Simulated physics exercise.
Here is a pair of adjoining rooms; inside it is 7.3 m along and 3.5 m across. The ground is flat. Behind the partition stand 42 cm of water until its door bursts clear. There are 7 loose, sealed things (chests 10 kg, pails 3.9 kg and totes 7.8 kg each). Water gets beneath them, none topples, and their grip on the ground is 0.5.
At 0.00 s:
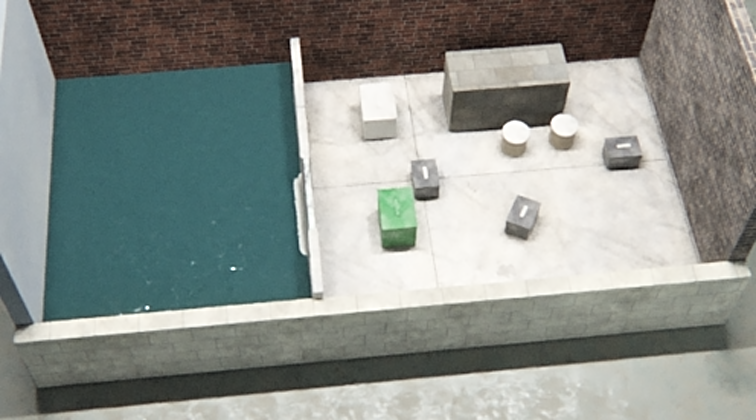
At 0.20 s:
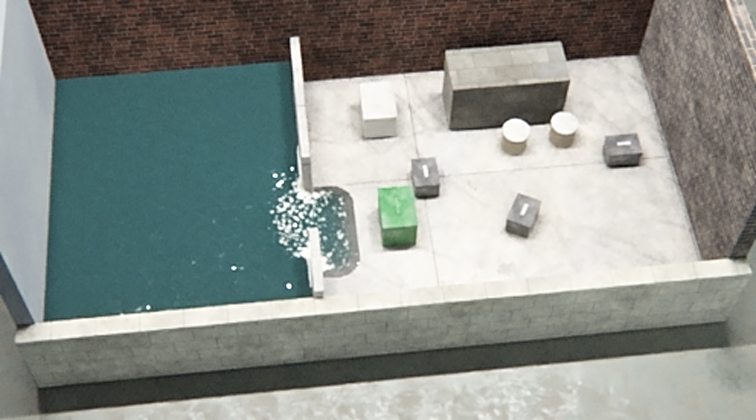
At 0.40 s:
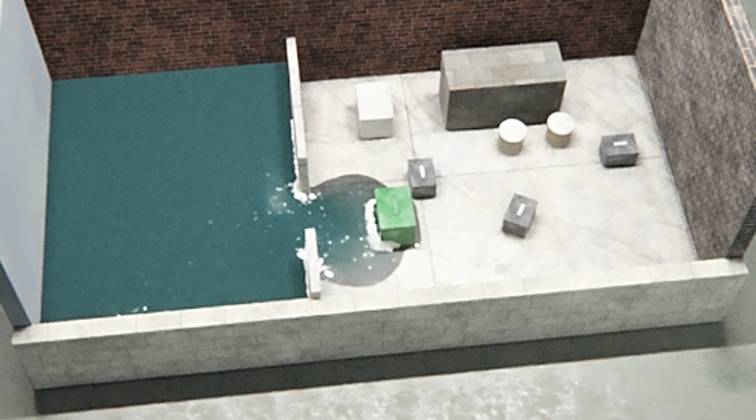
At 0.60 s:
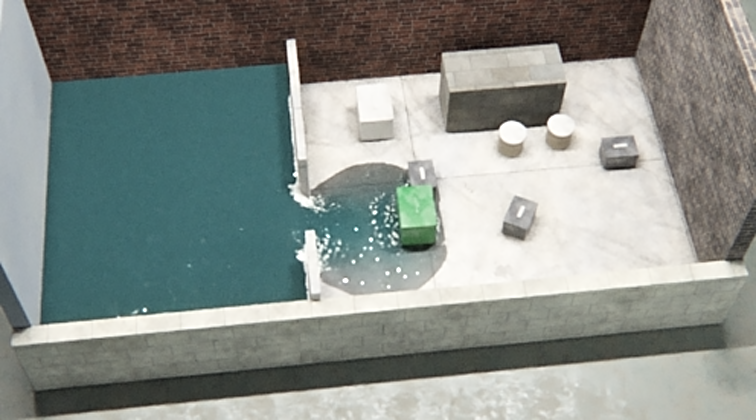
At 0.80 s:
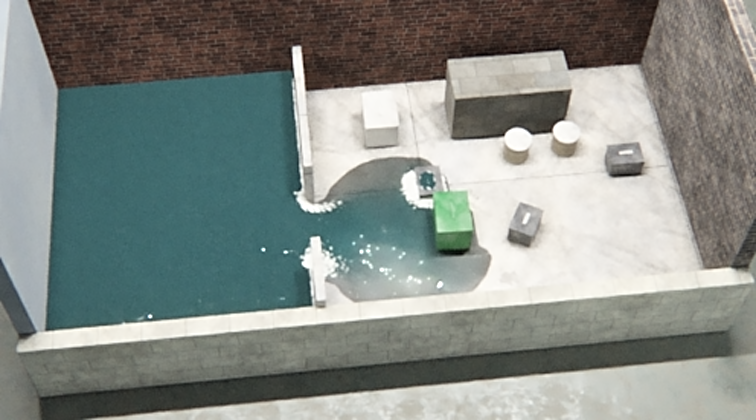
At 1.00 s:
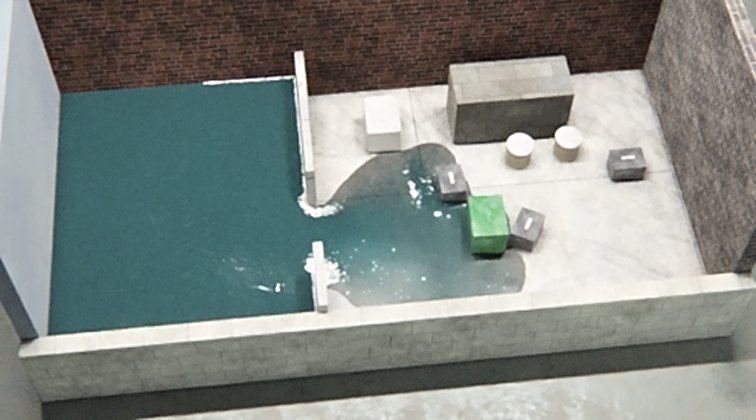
We see two adjoining rooms, the left one filled with dark green water, which bursts through a gap in the dividing wall, spreads across the pale floor, and pushes a green box rightward, then shifts a small grey box.
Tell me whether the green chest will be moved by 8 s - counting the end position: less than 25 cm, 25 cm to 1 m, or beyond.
Green chest travels far.
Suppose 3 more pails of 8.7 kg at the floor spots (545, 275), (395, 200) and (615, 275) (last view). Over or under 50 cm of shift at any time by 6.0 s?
In that order: Past it, past it, over.
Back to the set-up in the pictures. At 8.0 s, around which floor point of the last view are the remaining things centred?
Near (525, 153).
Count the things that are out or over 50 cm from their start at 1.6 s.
I count 2.
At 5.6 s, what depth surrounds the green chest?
Roughly 13 cm.
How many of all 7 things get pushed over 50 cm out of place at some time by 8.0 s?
I count 7.
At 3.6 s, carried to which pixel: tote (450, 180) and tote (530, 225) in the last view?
Around (631, 148) and (676, 213).
After 1.6 s the green chest is near (541, 215), 1.6 m from its start, aground; 0 afloat.
After 3.6 s the green chest is near (647, 198), 2.8 m from its start, afloat; 6 afloat.
After 5.6 s the green chest is near (599, 179), 2.3 m from its start, afloat; 6 afloat.
After 8.0 s the green chest is near (598, 186), 2.3 m from its start, afloat; 7 afloat.
